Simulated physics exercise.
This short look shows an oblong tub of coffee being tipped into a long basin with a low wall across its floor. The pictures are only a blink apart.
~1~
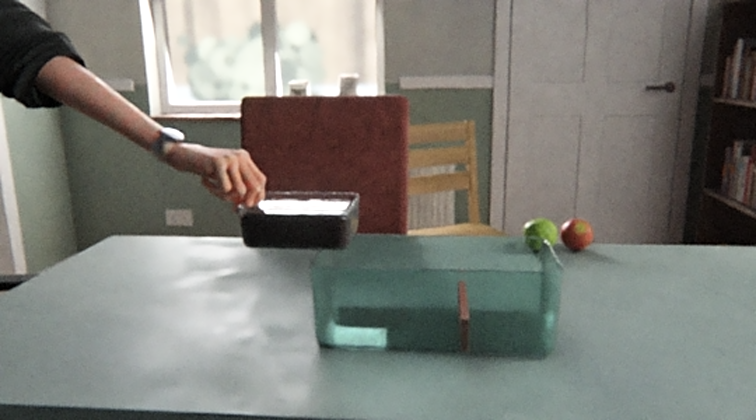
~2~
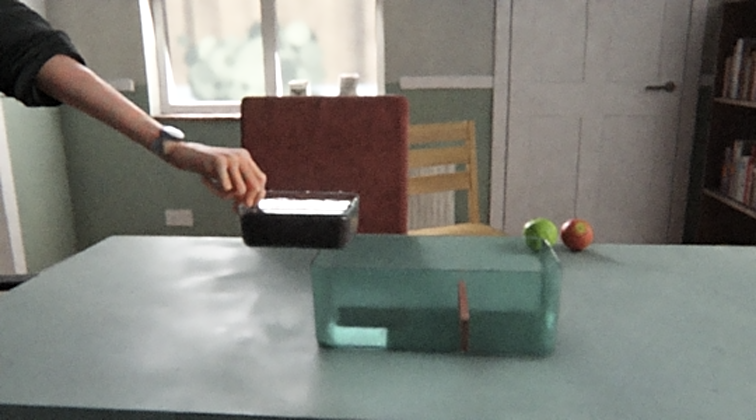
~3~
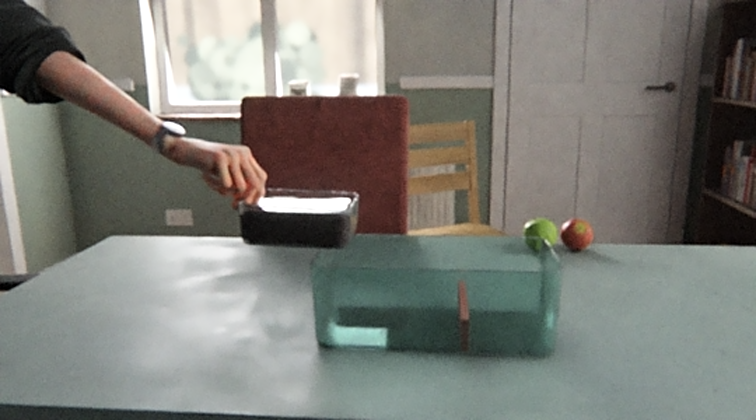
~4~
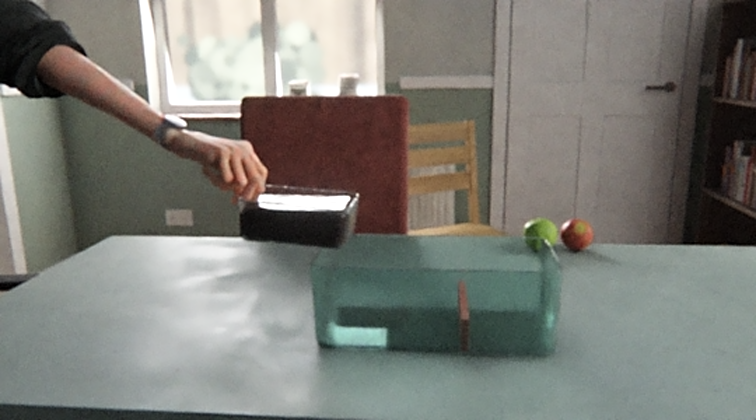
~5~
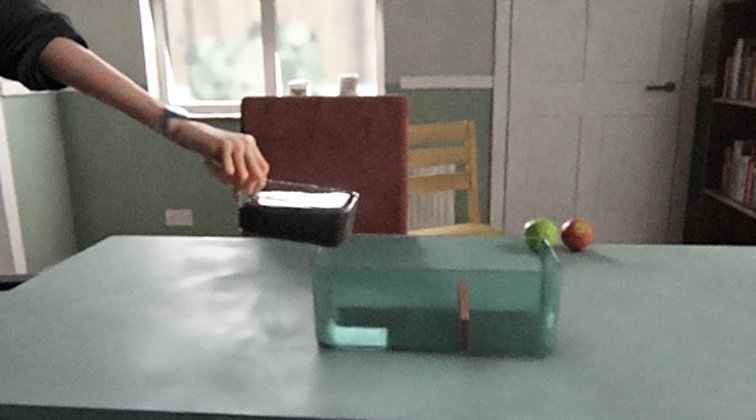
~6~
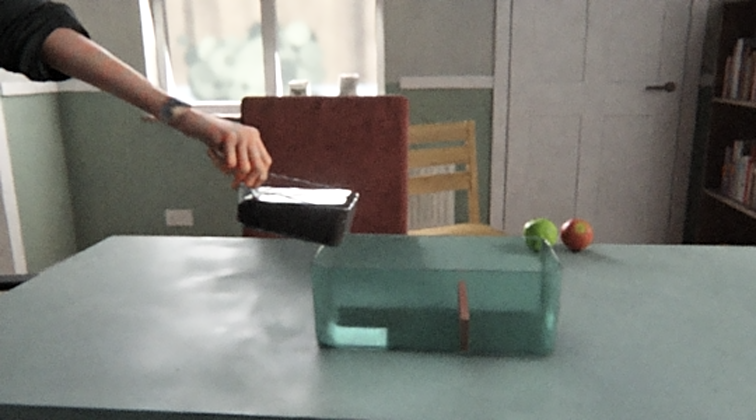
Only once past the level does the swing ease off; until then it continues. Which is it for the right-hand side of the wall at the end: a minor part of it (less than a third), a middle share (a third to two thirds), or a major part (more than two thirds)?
It holds a minor part.
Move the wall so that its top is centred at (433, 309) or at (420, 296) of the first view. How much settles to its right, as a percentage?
I'd expect near 30 percent the first time and near 45 percent the next.
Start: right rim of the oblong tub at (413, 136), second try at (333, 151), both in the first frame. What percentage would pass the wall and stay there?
First try: 80 percent; second try: 5 percent.
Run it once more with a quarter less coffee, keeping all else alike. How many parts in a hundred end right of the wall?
Near 0 in a hundred.
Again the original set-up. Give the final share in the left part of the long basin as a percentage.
I'd say close to 95 per cent.
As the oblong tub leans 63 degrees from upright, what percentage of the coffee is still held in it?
It works out to close to 30 percent.
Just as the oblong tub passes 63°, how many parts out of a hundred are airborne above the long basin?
Near 35 %.
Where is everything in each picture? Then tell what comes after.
In the first picture, it leans 0°; its right rim is at (354, 203); the coffee meets the walls at (252, 206) and (353, 207); the long basin's rim runs from (321, 250) to (554, 255); the wall's top is at (463, 299).
In the second picture, it leans 1°; its right rim is at (354, 203); the coffee meets the walls at (252, 205) and (353, 207).
In the third picture, it leans 2°; its right rim is at (354, 203); the coffee meets the walls at (251, 204) and (353, 205).
In the fourth picture, it leans 4°; its right rim is at (354, 203); the coffee meets the walls at (251, 201) and (353, 203).
In the fifth picture, it leans 8°; its right rim is at (354, 203); the coffee meets the walls at (250, 198) and (353, 201).
In the sixth picture, it leans 12°; its right rim is at (354, 203); the coffee meets the walls at (250, 194) and (354, 198); 1 per cent is over the edge.
A moment on, the oblong tub is tipped part way and 28 per cent is still to pour, 38 is left of the wall and 0 right of it.
Next, the oblong tub is tipped on its side and 4 per cent is still to pour, 86 is left of the wall and 5 right of it.
Then the oblong tub is tipped right over and 0 per cent is still to pour, 94 is left of the wall and 5 right of it.
Later the oblong tub is tipped right over and 0 per cent is still to pour, 94 is left of the wall and 5 right of it.
In the end 94 per cent lies left of the wall, 5 right of it and 0 outside.
